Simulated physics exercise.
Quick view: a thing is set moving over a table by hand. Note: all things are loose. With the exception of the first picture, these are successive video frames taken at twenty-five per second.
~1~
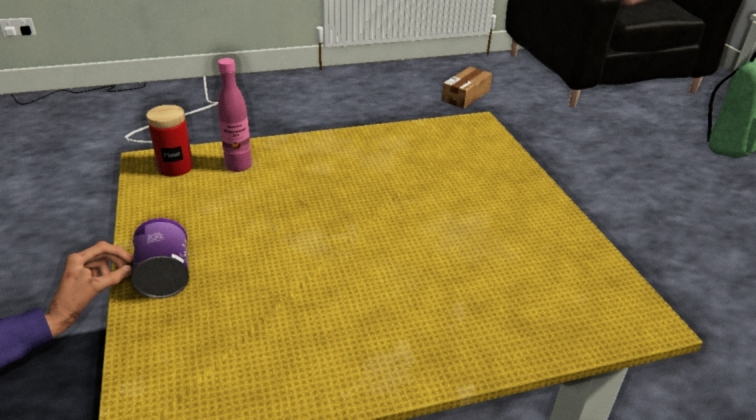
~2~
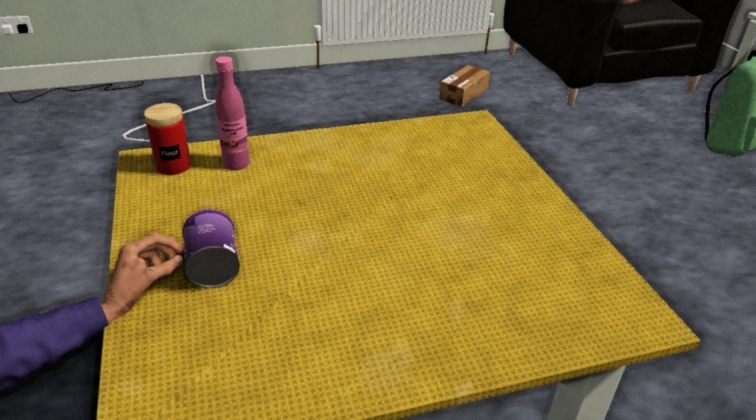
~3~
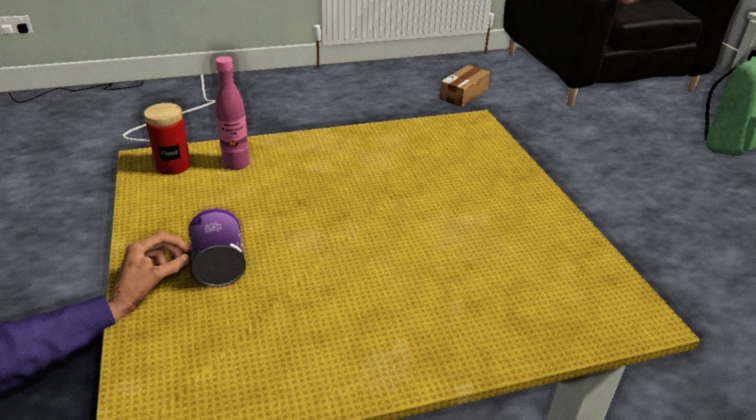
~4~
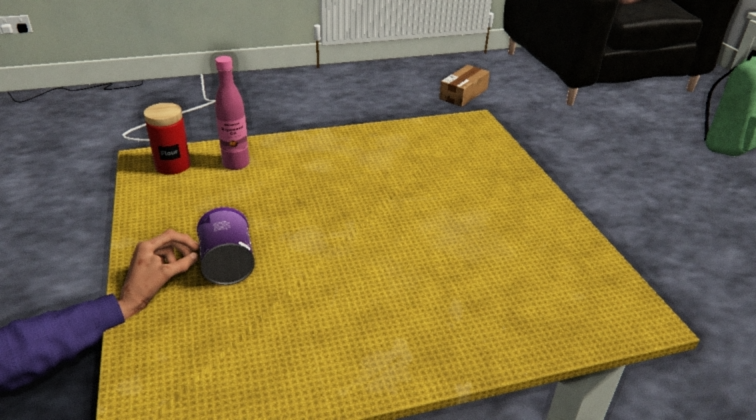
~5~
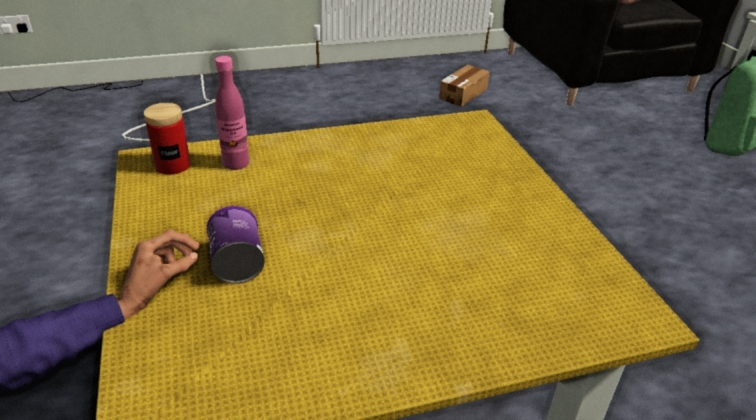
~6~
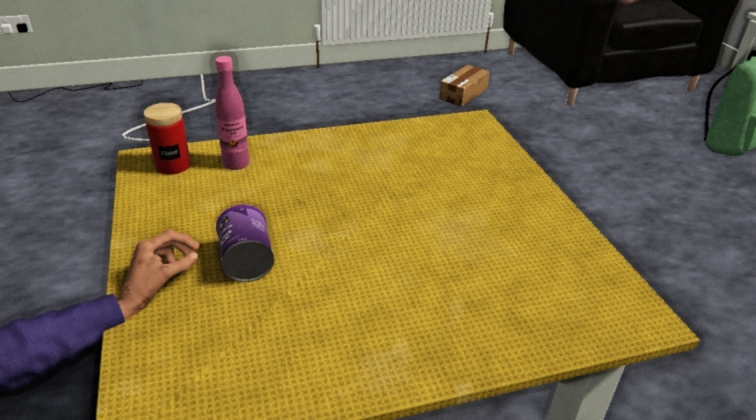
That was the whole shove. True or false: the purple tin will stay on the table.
True.
Then, 0.20 s past the last view, purple tin displaced about its own width near (287, 237).
Then, 0.40 s past the last view, purple tin displaced well along near (320, 231).
Then, 0.80 s past the last view, purple tin displaced well along near (363, 225).
Finally, moved from the start, purple tin. Final places as the last picture's camera would see them, purple tin near (378, 223).
